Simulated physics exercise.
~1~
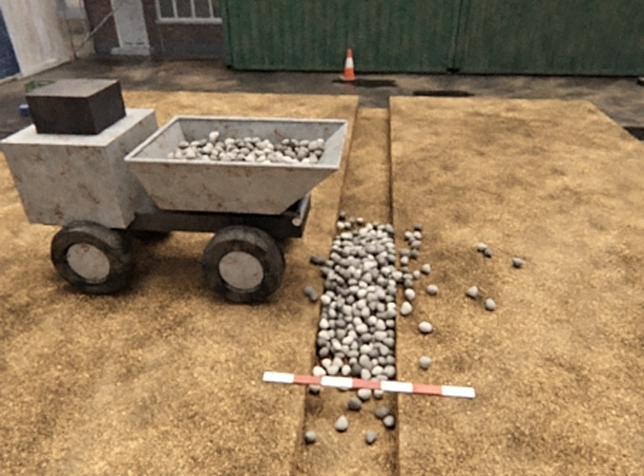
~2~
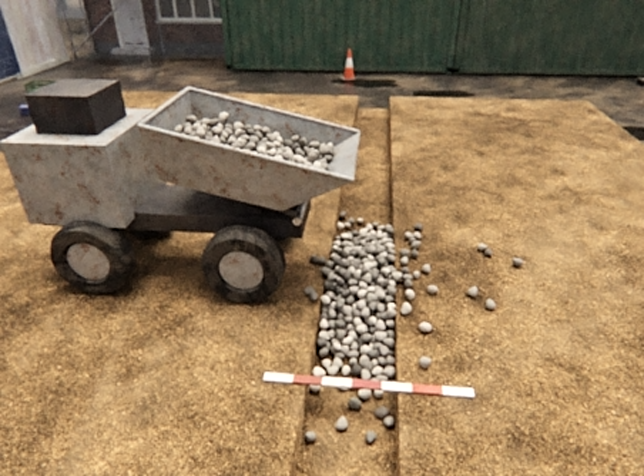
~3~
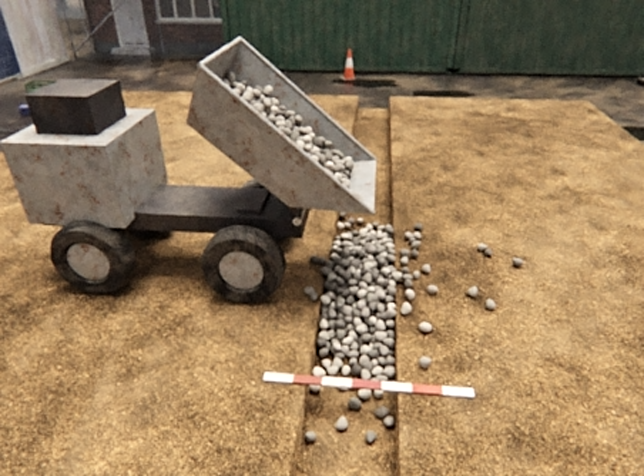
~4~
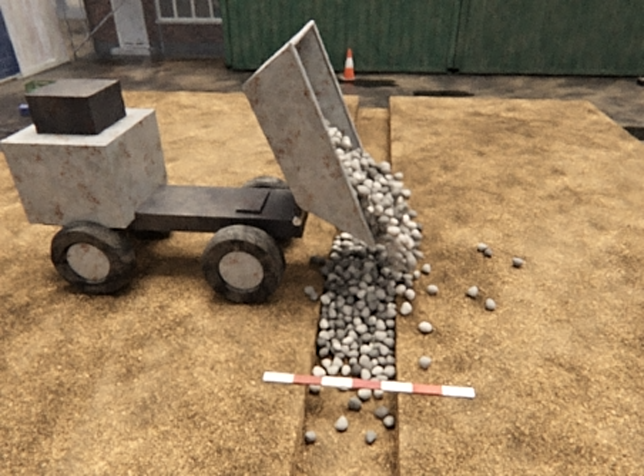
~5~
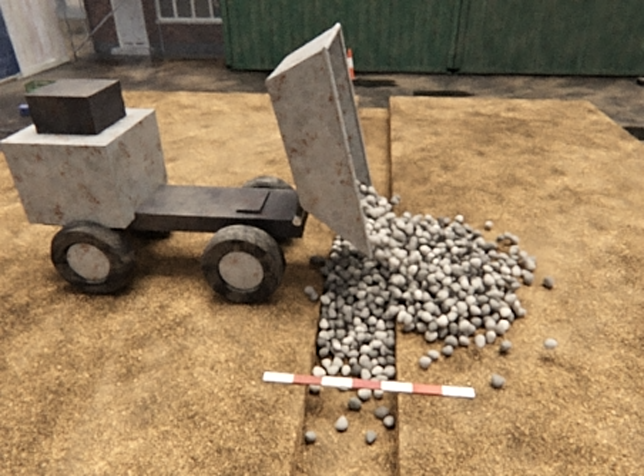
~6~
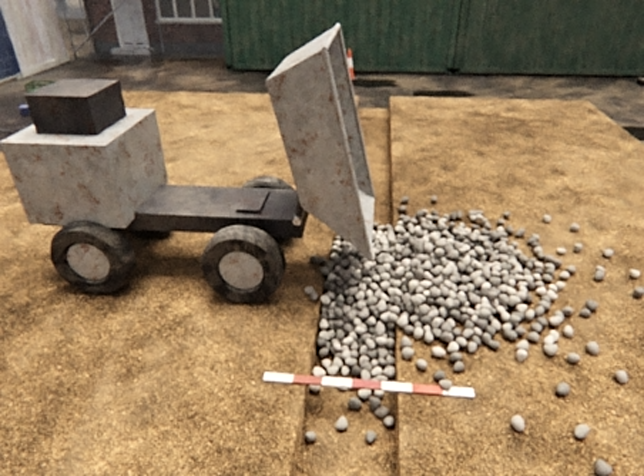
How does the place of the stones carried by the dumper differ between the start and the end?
At the start they sit in the dumper's skip, to the left of the trench. At the end they lie lower and further right, mostly spread over the ground on the far side of the trench.
